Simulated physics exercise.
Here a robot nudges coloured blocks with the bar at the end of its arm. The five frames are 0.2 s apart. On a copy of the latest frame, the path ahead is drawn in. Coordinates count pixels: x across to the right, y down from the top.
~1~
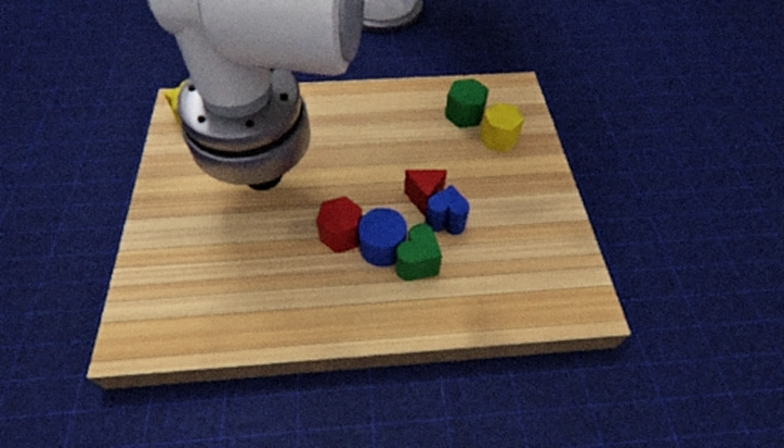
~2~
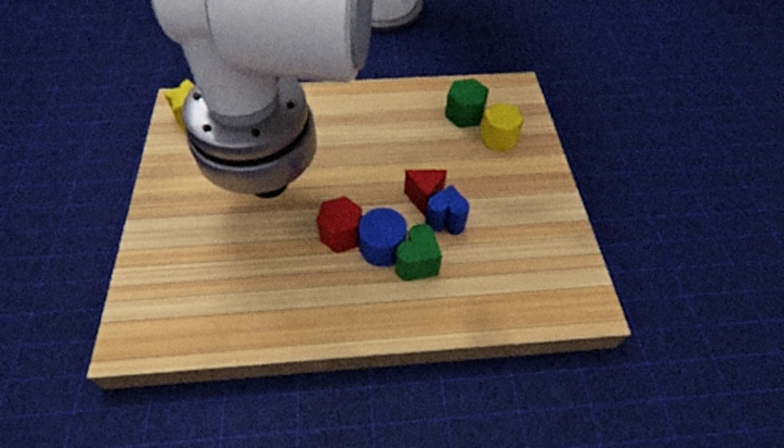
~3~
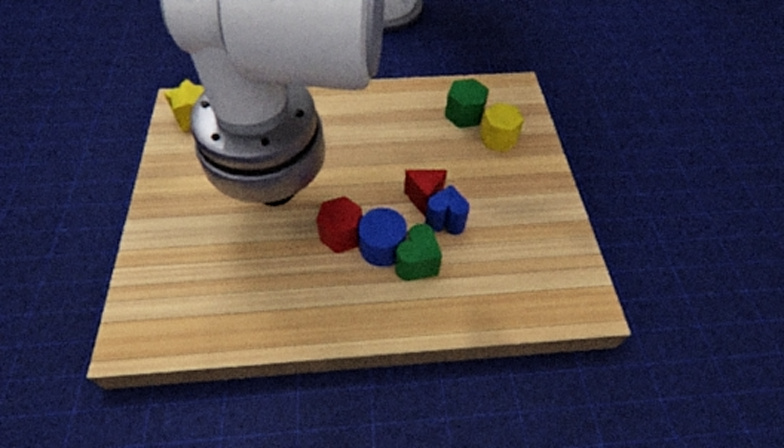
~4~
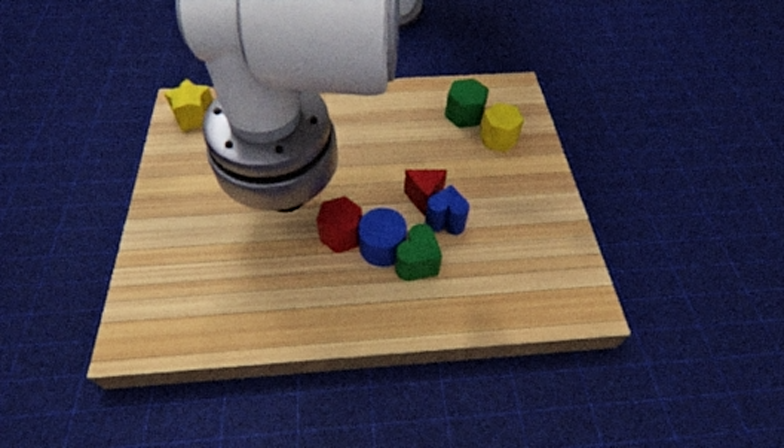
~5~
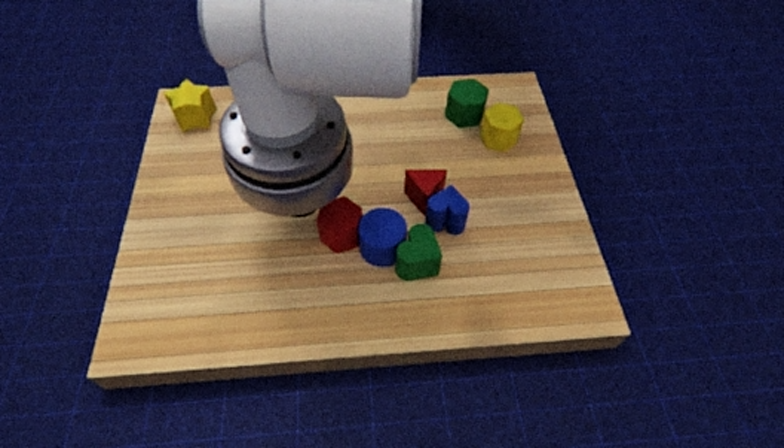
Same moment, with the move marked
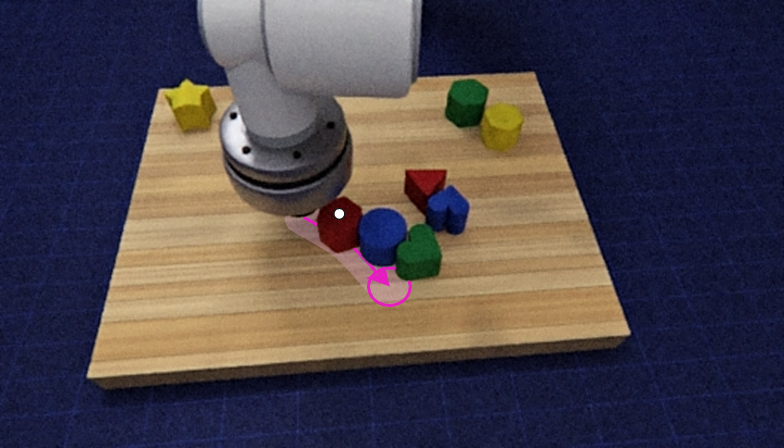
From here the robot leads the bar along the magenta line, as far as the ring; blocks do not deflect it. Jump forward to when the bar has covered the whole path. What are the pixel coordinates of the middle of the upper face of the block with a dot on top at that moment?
I think it will end close to (433, 284).
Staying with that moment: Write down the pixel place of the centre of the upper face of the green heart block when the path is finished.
My estimate: (523, 272).
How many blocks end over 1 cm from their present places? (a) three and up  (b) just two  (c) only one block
That would be a.
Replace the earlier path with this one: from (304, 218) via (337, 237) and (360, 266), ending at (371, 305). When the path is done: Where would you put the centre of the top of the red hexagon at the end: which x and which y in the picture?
I expect it at (419, 291).
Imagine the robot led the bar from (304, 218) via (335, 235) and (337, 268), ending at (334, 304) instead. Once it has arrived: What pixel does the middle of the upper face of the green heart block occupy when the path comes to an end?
I expect it at (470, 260).
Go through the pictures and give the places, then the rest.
The first frame shows bar tip at (264, 176); block tops, red hexagon at (339, 214); blue cylinder at (383, 227); green heart block at (420, 244); blue heart block at (449, 201).
The second frame shows bar at (269, 183); blocks unchanged.
The third frame shows bar at (276, 191); blocks unchanged.
The fourth frame shows bar at (287, 197); blocks unchanged.
The fifth frame shows bar at (301, 202); red hexagon at (339, 214); blue cylinder at (383, 227); green heart block at (420, 244); blue heart block at (449, 201).
Path on the board, from (304, 218) by way of (336, 235) and (364, 258) to (389, 286); the dot is on the red hexagon.
On the path given first. One third of the way, bar at (334, 220); red hexagon at (367, 235), turned 20° clockwise; blue cylinder at (413, 248); green heart block at (454, 256), turned 20° anticlockwise.
Two thirds of the way, bar at (363, 244); red hexagon at (401, 258); blue cylinder at (449, 265); green heart block at (492, 268), turned 30° anticlockwise.
At the end, bar at (390, 272); red hexagon at (433, 284); blue cylinder at (483, 280); green heart block at (523, 272), turned 45° anticlockwise; blue heart block in place.
